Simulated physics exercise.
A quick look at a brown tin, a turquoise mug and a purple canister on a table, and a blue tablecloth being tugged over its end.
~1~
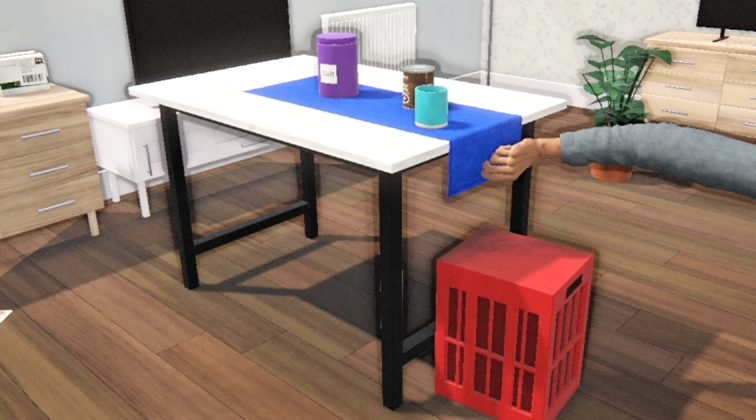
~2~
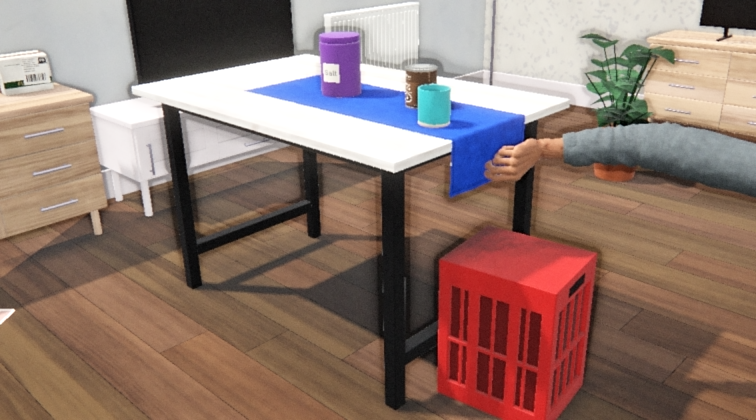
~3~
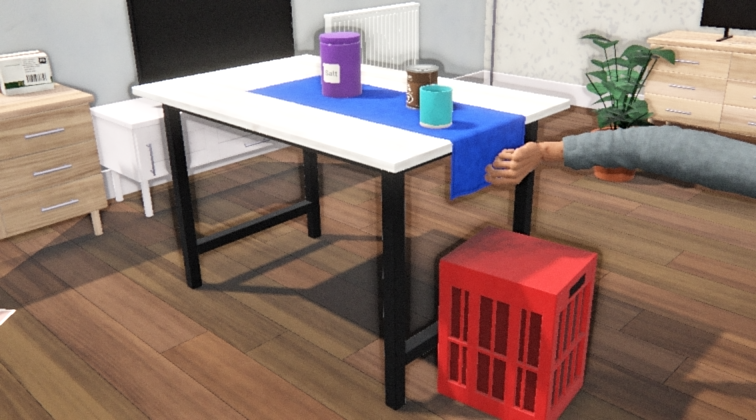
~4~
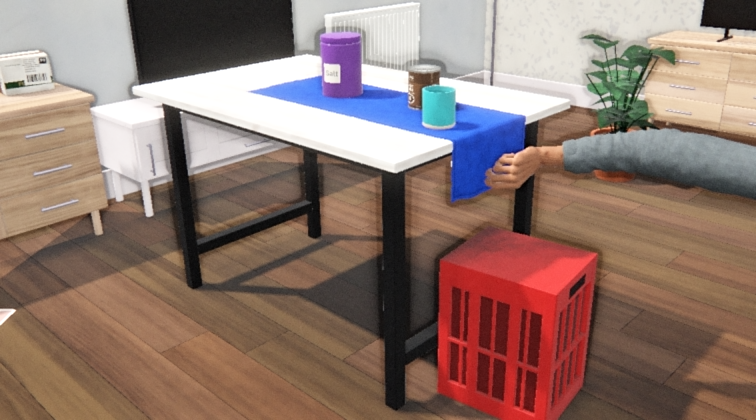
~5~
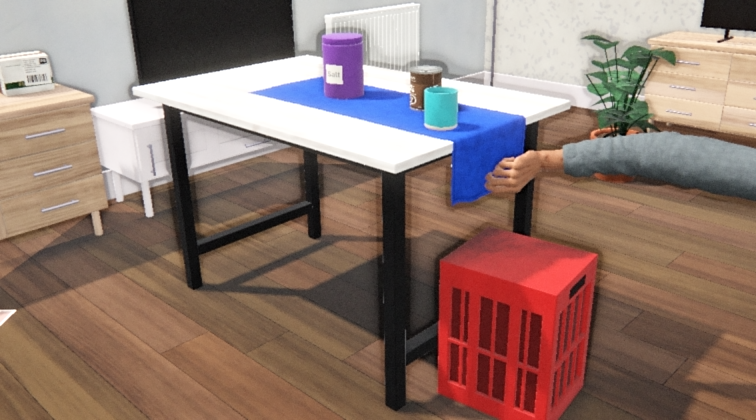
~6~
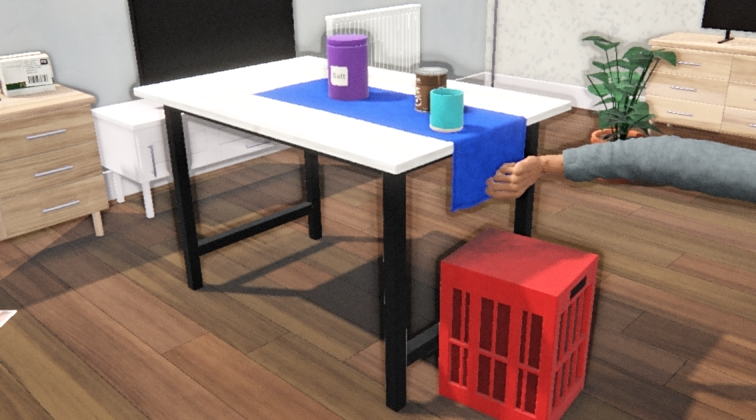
A hand slowly tugs a blue cloth over the table's end, carrying three containers slightly along.
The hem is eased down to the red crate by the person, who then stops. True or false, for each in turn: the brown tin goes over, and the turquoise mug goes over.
Answers - brown tin going over: False; turquoise mug going over: True.
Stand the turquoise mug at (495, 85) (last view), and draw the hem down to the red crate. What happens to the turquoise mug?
Result for that position: It survives the pull.
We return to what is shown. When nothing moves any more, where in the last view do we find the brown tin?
It ends up somewhere near (475, 98).
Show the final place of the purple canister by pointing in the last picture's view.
Close to (386, 74).
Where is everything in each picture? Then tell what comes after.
In the first picture, tablecloth end (447, 198); brown tin (419, 68); turquoise mug (432, 89); purple canister (337, 35); top of the crate (519, 272).
In the second picture, tablecloth end (450, 198), far hem (244, 91); turquoise mug (434, 88); turquoise mug stands on the cloth.
In the third picture, tablecloth end (451, 200); brown tin (422, 67).
In the fourth picture, tablecloth end (452, 203), far hem (246, 92); turquoise mug (440, 89).
In the fifth picture, tablecloth end (451, 206); brown tin (426, 69).
In the sixth picture, tablecloth end (451, 213), far hem (251, 95); brown tin (431, 70); turquoise mug (447, 92); top of the crate (523, 273).
Then, 0.80 s later than the last view, hem on the crate; tin carried along near (465, 96); mug over the edge.
Then, 1.52 s later than the last view, hem on the crate; tin carried along near (475, 98); mug over the edge.
Finally, hem on the crate; tin carried along near (475, 98); mug over the edge. The brown tin stays on the table and the turquoise mug goes over the edge.
